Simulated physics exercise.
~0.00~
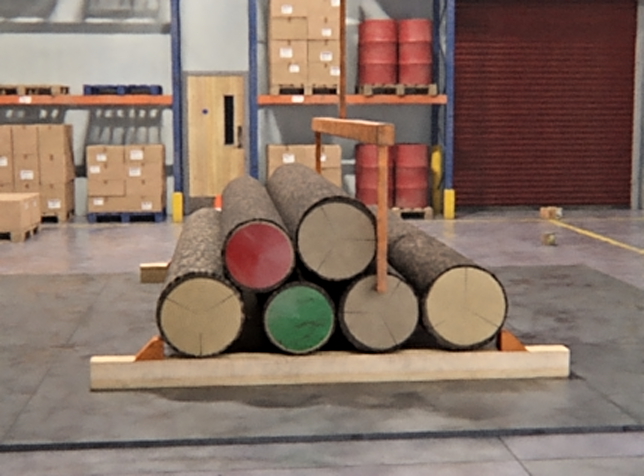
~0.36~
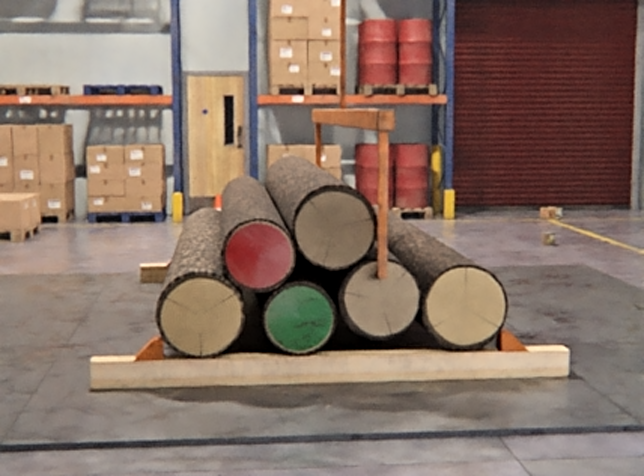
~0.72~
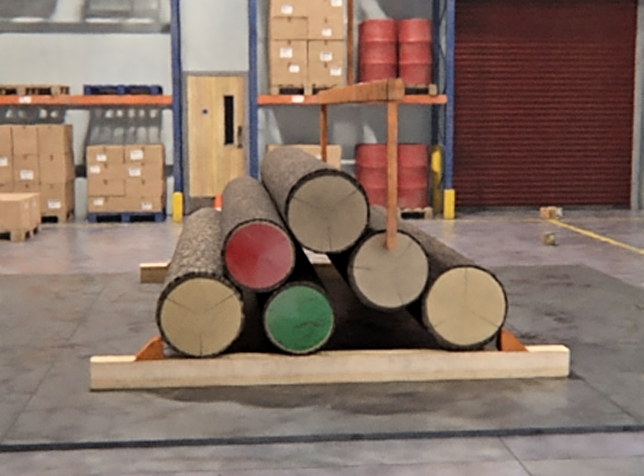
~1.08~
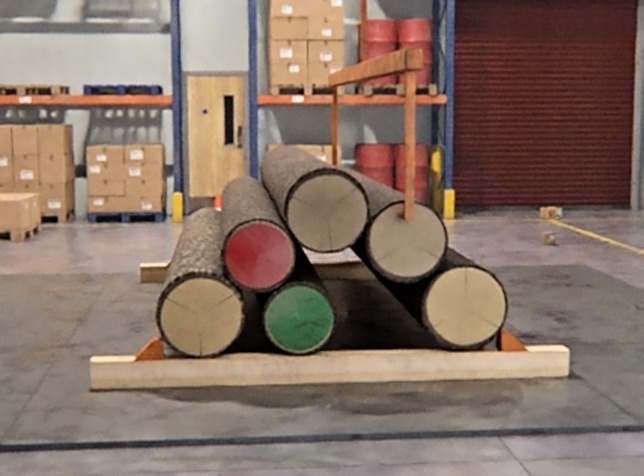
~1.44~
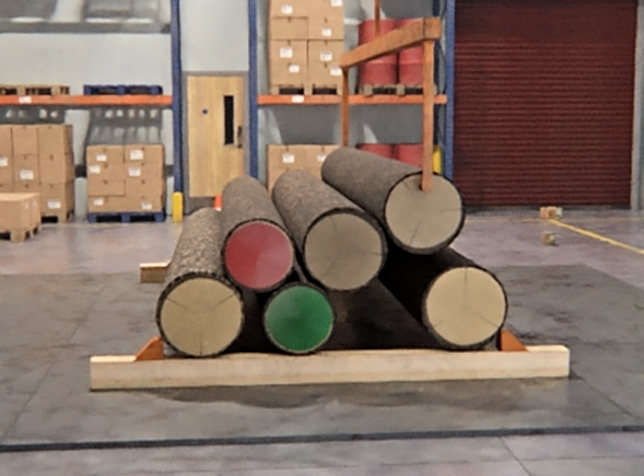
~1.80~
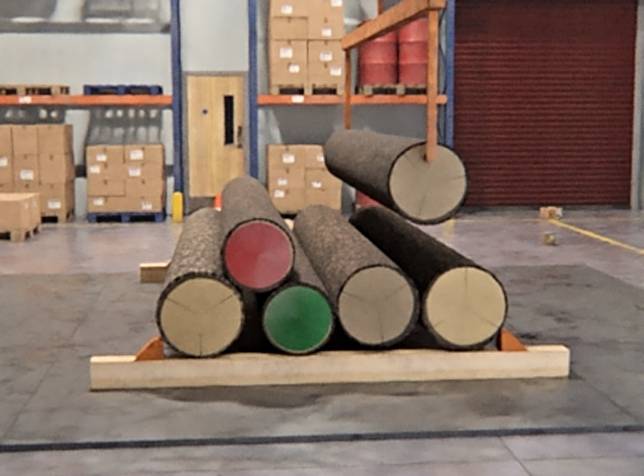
The clip shows an orange lifting beam drawing a plain log up and to the right out of a stack, nudging the upper plain log, which then drops into the gap beside the green one. The red and green logs stay put as the lifted log hangs above the stack.
